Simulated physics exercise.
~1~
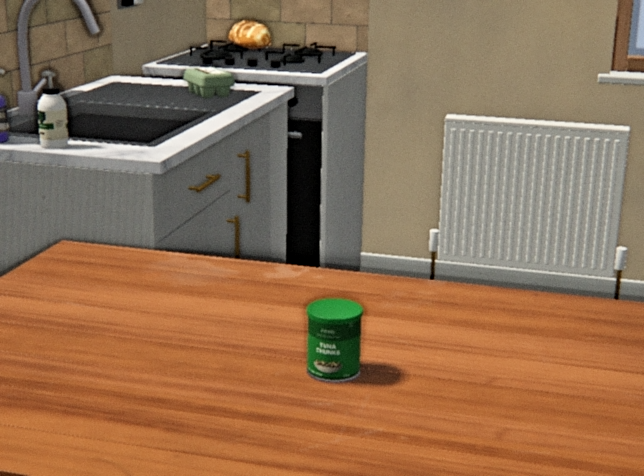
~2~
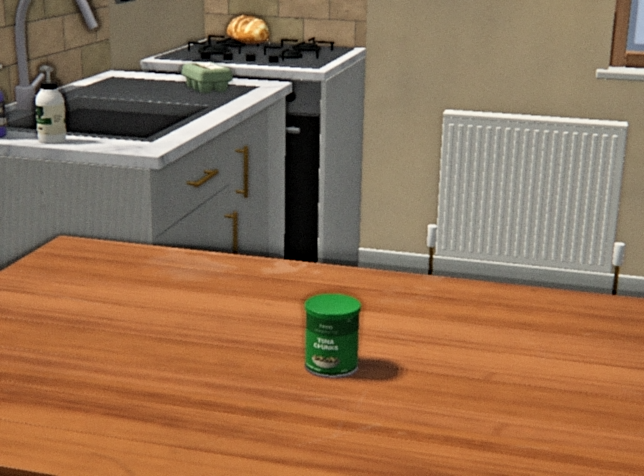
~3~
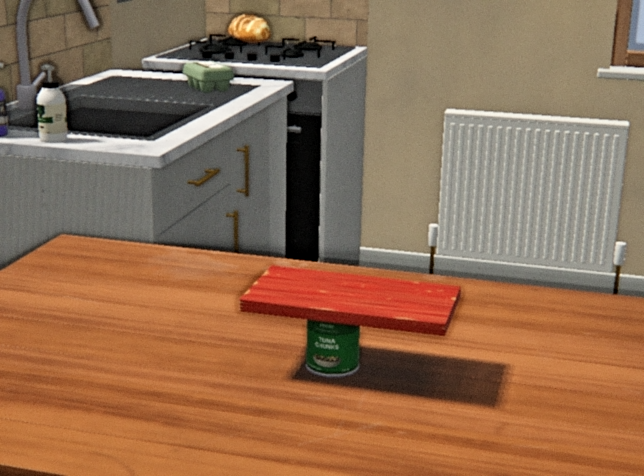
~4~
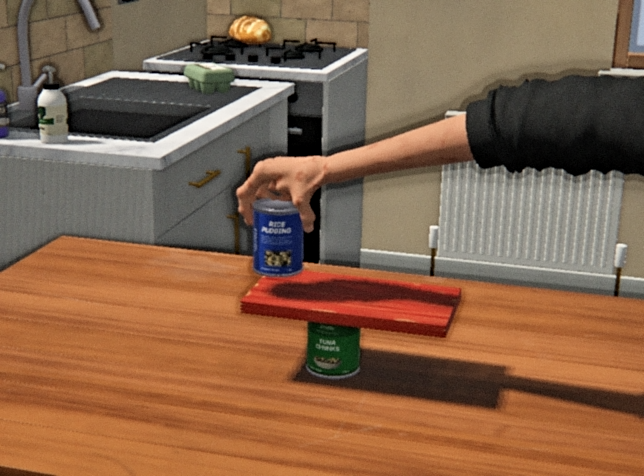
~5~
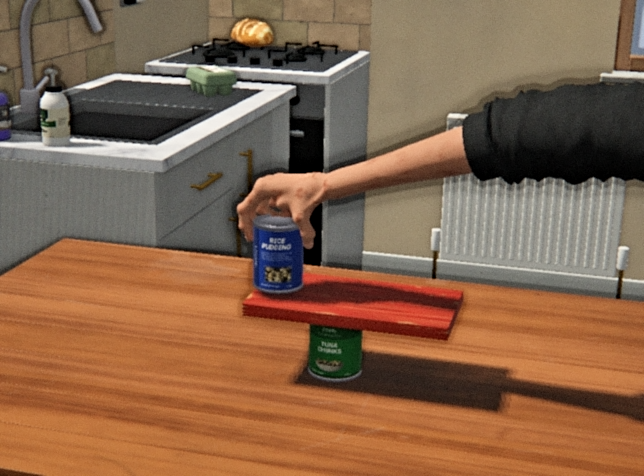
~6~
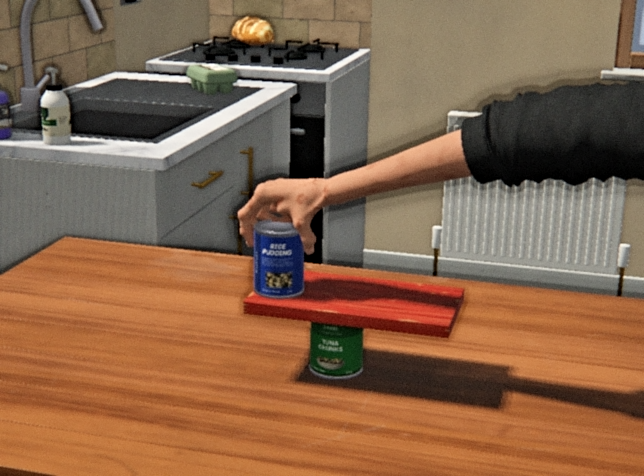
At the start, a green tin stands alone on a wooden table in a kitchen. A red board then appears lying across the top of it. A hand reaches in from the right with a blue tin and lowers it onto the board's left side, keeping hold of it.
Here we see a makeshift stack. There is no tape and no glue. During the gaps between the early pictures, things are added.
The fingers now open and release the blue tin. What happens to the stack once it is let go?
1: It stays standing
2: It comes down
The answer is 1.
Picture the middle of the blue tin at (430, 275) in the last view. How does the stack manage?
Topples.
Then, 0.50 s on from there, no change.
Then, 1.30 s on from there, blue tin resting near (279, 259).
In the end, all 3 unmoved. At the end, from the last picture's camera, blue tin near (278, 259). The stack stays up.
